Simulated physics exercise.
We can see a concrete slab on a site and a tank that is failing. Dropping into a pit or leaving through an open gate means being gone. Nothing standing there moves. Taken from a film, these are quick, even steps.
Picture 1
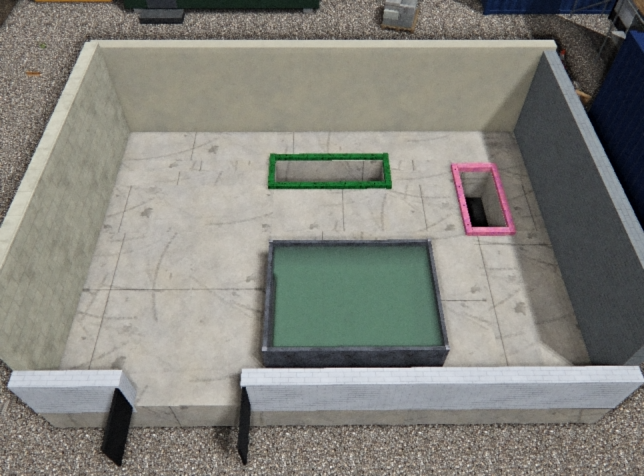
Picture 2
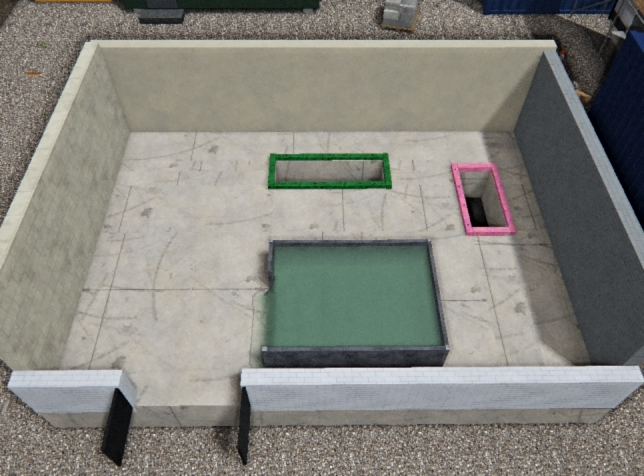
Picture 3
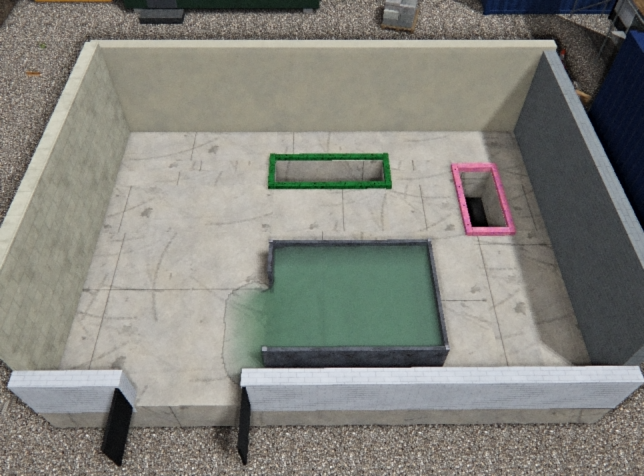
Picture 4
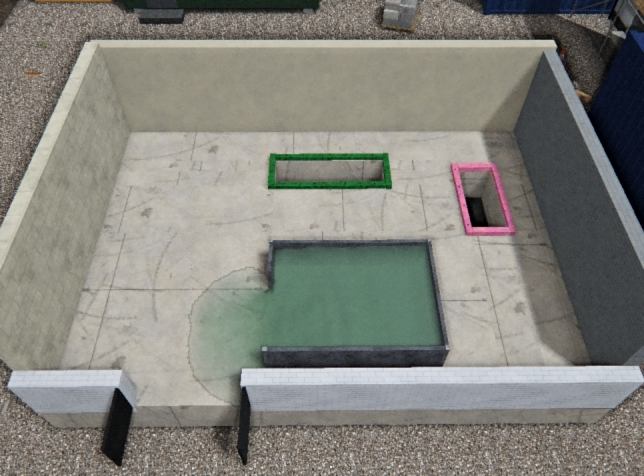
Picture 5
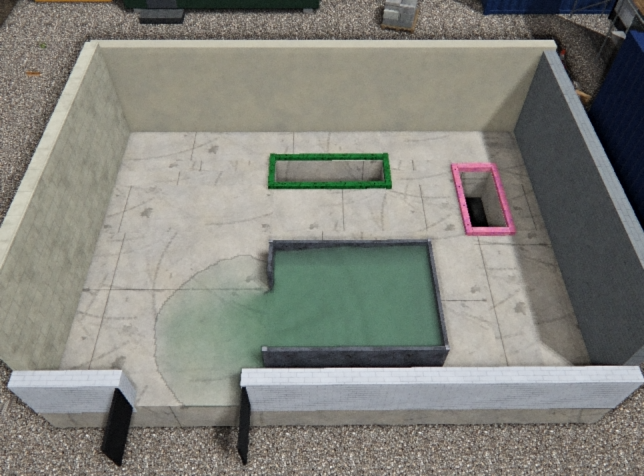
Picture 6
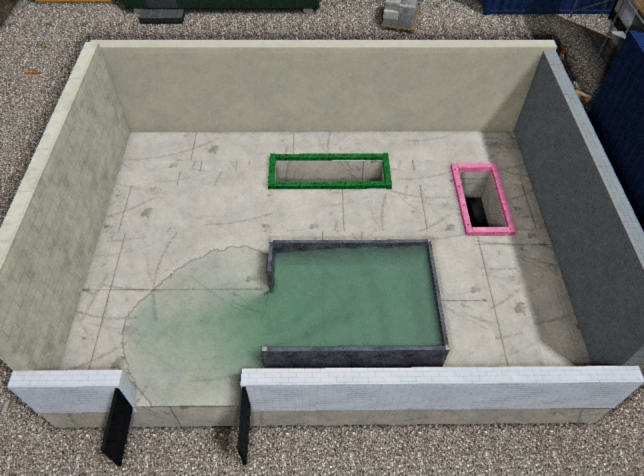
At the start, an open tank of green liquid sits whole and still on a walled concrete slab with green- and pink-edged pits. Its left side then gives way, and liquid pours through the gap, spreading leftward across the slab in a steadily widening, rounded pool near the front opening.
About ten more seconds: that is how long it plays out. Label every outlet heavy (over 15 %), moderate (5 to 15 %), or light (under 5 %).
Labels: Gate - heavy, pink pit - light, green pit - light.
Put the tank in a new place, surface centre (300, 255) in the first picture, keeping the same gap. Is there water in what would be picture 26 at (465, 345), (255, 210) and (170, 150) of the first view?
So, first one stays dry, second one stays dry, third one got wet.
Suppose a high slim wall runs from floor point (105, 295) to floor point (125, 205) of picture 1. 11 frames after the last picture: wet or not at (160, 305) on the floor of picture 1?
My call: Swamped.
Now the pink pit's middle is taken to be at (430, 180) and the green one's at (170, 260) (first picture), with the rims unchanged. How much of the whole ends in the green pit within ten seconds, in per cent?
Out of a hundred parts, 14 go to green.
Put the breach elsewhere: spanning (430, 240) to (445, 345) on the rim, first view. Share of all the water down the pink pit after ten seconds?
Roughly 8 per cent goes to the pink pit.
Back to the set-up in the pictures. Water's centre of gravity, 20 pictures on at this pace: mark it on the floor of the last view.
The water's centre sits above (238, 304).
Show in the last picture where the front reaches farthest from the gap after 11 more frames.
My guess would be about (111, 198).
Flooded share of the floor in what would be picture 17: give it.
About 25 in a hundred.
A moment on, water covers 20 % of the floor; the gate 2 %, the pink pit 0 %, the green pit 0 %.
Next, water covers 25 % of the floor; the gate 7 %, the pink pit 0 %, the green pit 0 %.
Then, water covers 30 % of the floor; the gate 12 %, the pink pit 0 %, the green pit 0 %.
Later, water covers 50 % of the floor; the gate 20 %, the pink pit 0 %, the green pit 0 %.
In the end, water covers 70 % of the floor; the gate 28 %, the pink pit 0 %, the green pit 0 %.
